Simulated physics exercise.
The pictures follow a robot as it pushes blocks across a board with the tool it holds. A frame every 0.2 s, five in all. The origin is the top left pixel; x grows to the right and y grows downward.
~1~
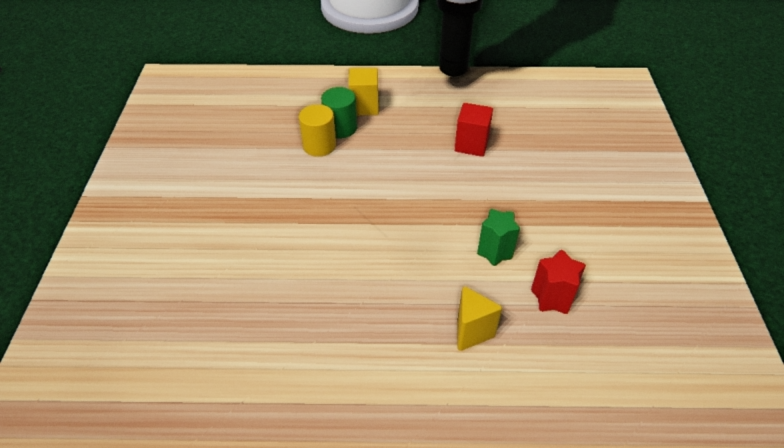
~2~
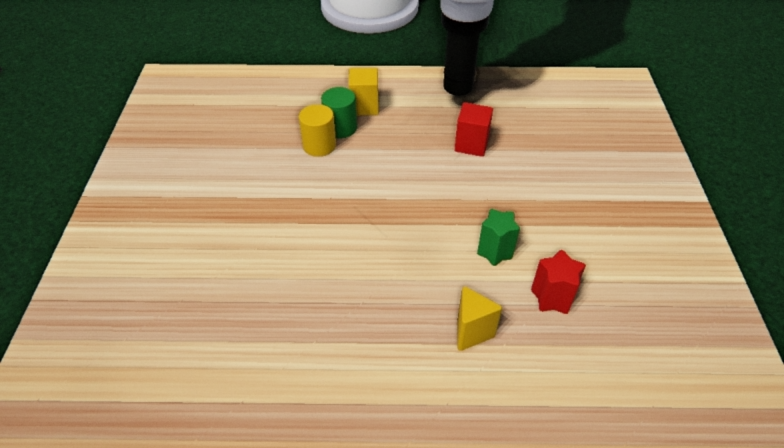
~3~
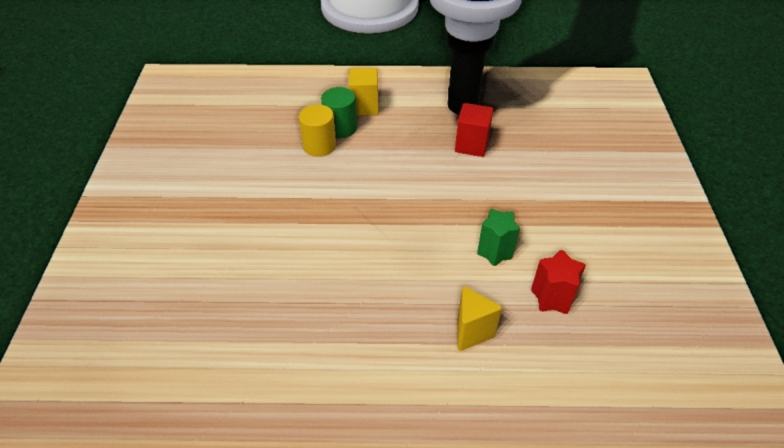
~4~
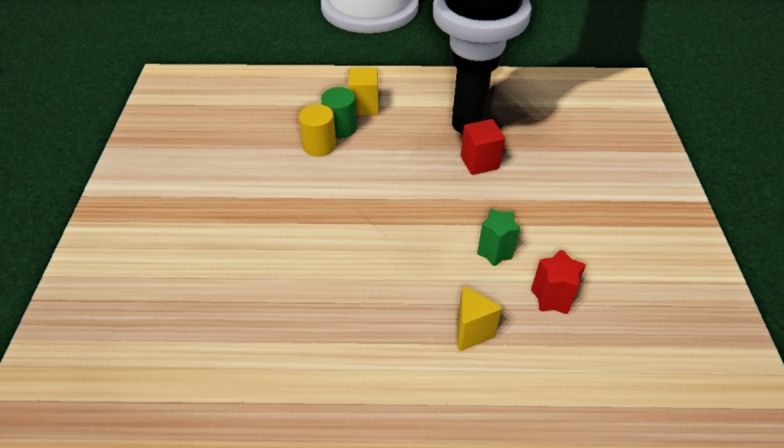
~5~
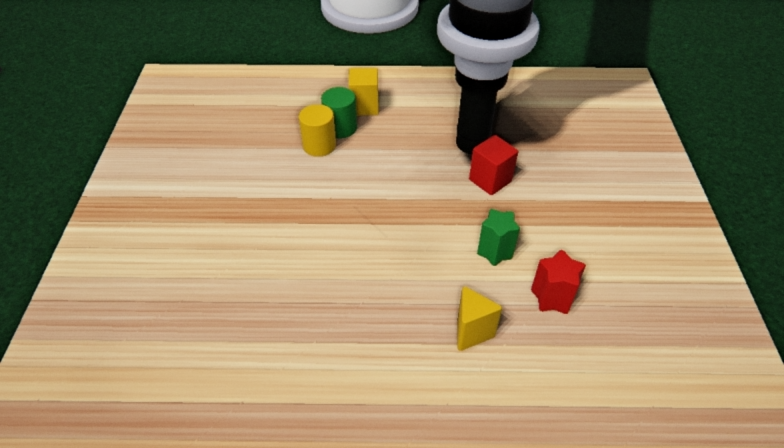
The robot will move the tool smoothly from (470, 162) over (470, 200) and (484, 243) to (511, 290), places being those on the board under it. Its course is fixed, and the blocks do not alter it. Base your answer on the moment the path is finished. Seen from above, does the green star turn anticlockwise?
That would be a yes.
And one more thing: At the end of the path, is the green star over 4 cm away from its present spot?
Yes
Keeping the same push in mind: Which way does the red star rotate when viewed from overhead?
Spins counterclockwise.
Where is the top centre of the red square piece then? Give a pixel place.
If I read the scene right, the answer is (511, 173).
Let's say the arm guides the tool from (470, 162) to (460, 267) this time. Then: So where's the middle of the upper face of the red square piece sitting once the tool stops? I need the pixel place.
Top centre: (506, 168).
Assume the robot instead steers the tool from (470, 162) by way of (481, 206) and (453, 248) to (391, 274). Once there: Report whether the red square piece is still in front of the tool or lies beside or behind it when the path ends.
It lies beside or behind the tool.
On the path given first. One third of the way, tool at (473, 183); red square piece at (511, 172), turned 45° anticlockwise.
Two thirds of the way, tool at (487, 227); red square piece at (511, 173), turned 50° anticlockwise; green star at (515, 238), turned 15° anticlockwise.
At the end, tool at (515, 274); yellow triangle unmoved; red square piece at (511, 173), turned 50° anticlockwise; green star at (545, 284), turned 45° anticlockwise; red star at (582, 282), turned 50° anticlockwise.
